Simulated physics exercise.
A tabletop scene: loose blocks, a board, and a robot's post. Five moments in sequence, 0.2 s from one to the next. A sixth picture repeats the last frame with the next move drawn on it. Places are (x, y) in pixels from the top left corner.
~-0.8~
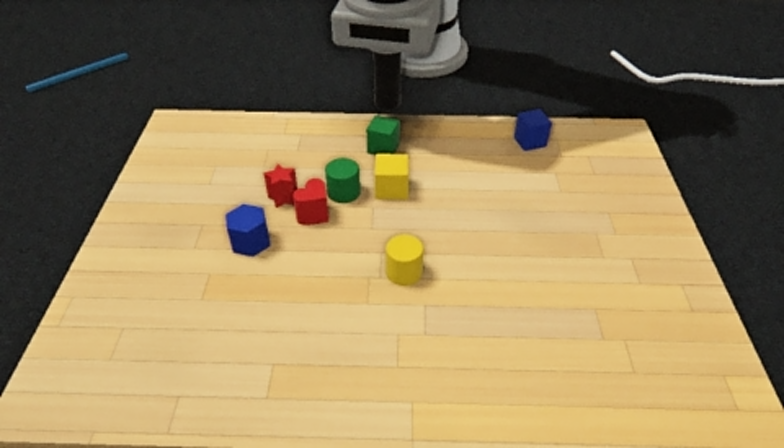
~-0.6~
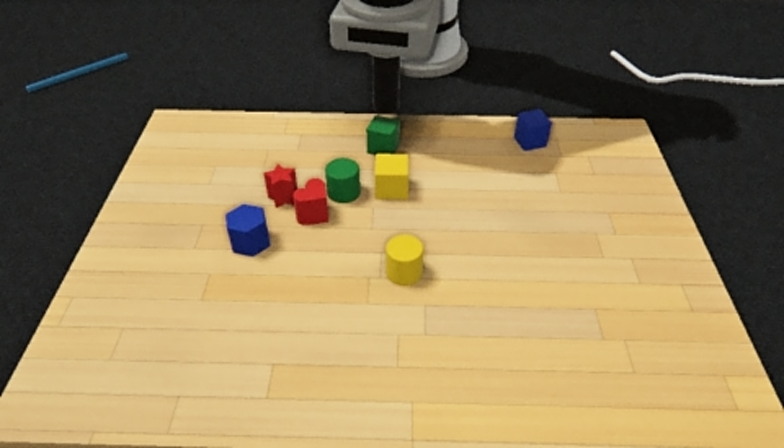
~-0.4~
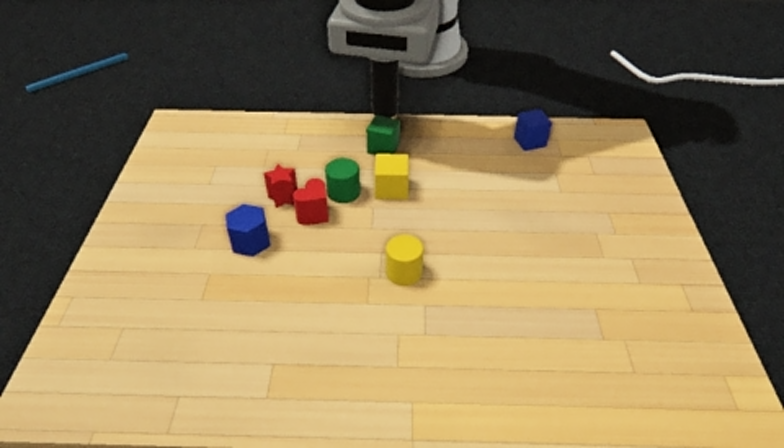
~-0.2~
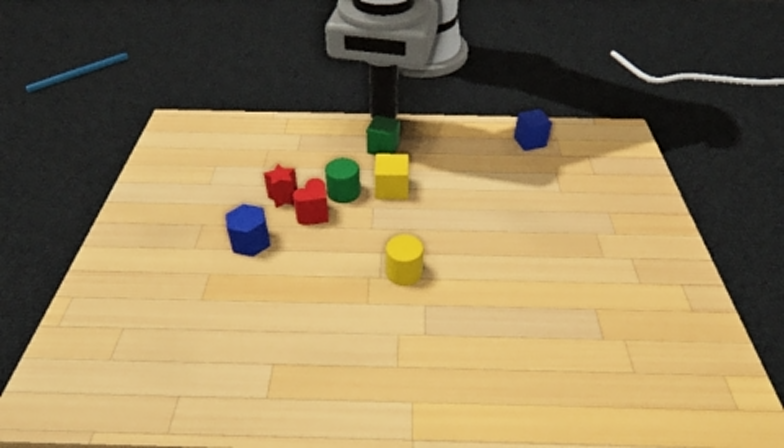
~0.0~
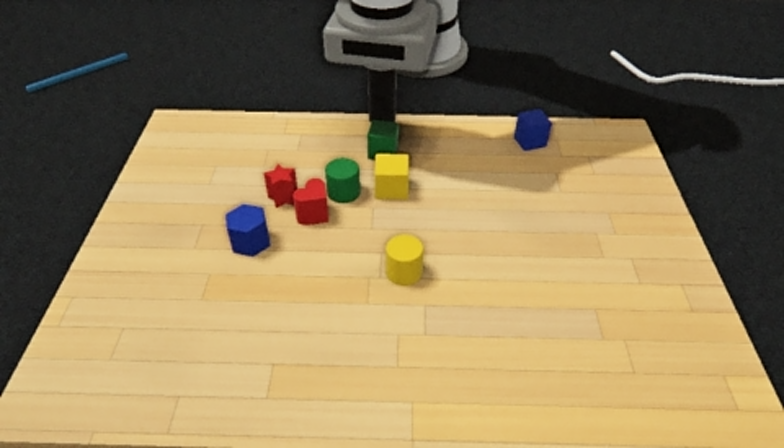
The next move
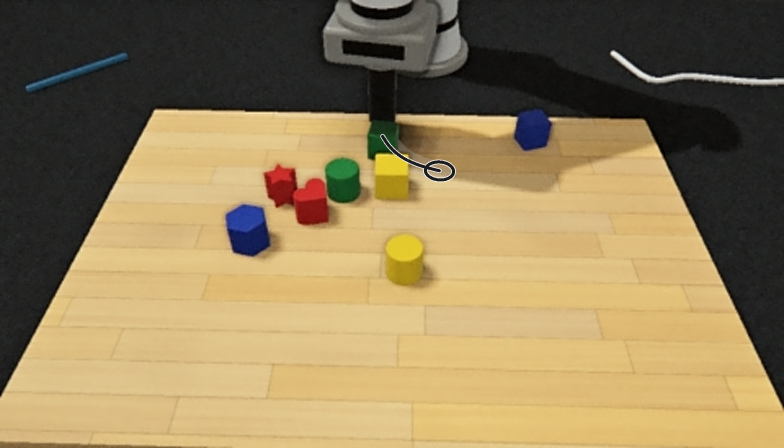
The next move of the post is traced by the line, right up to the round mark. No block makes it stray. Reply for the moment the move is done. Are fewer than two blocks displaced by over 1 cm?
The answer is no.
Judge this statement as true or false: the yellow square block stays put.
False.
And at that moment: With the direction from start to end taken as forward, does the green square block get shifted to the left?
I'd say no.
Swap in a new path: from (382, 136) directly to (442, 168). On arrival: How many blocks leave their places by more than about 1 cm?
The push moves one block more than 1 cm.
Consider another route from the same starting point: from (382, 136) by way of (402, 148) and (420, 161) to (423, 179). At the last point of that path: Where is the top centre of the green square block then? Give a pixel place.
My estimate: (392, 141).
The line goes from (382, 136) over (394, 151) and (414, 163) to (439, 171).
On the path given first. Halfway along, post (403, 142); green square block (396, 150); yellow square block (395, 171), turned 20° clockwise.
At the end, post (441, 155); green circle unmoved; green square block (404, 155), turned 25° clockwise; yellow square block (395, 176), turned 30° clockwise.
